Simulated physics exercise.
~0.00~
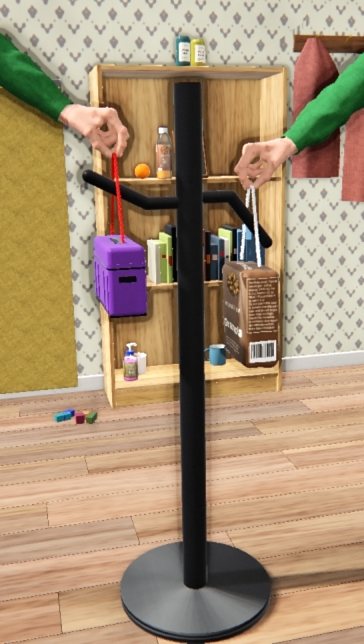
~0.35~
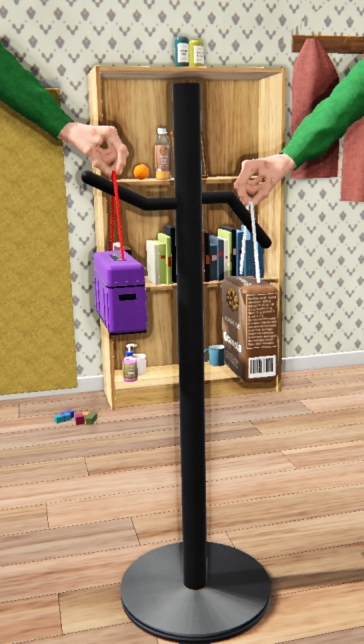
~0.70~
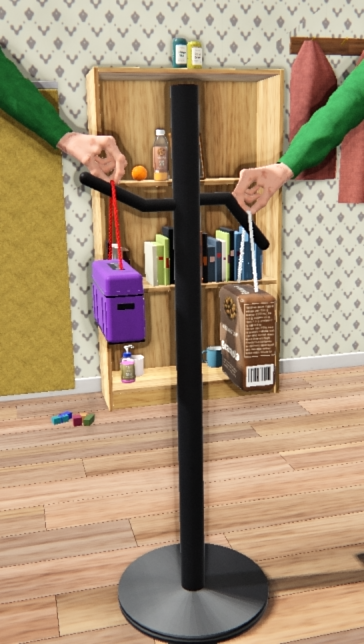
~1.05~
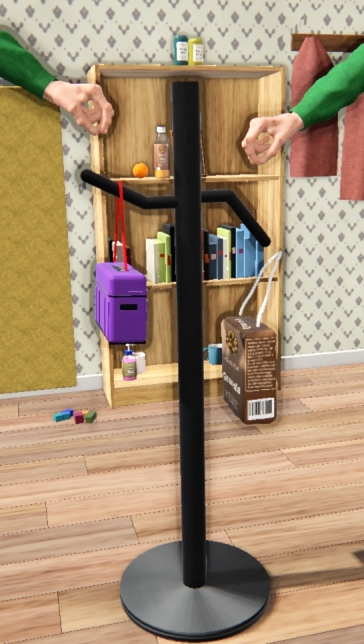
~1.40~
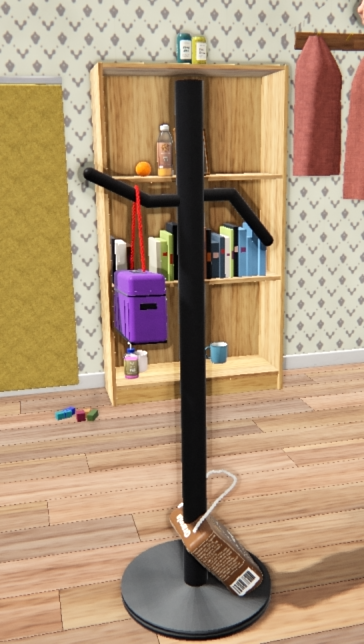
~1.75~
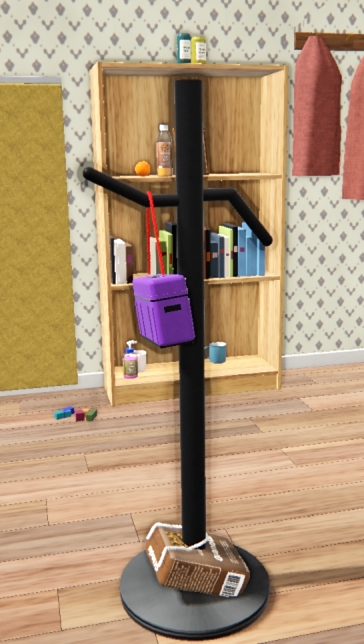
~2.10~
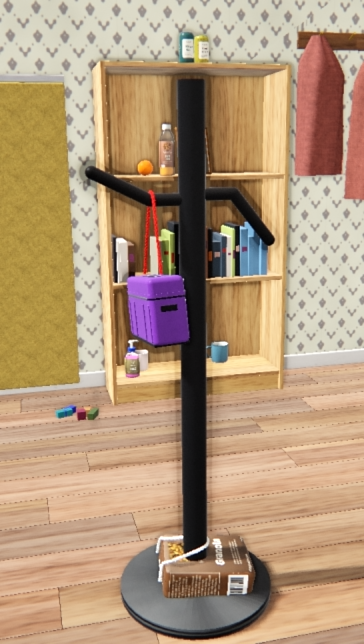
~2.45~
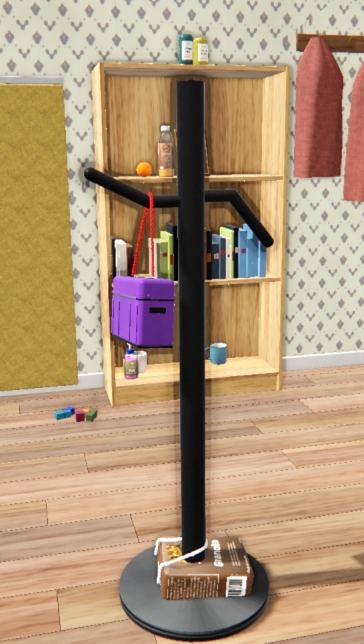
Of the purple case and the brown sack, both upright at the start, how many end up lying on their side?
One of them does. The brown sack ends up on its side at the foot of the stand.
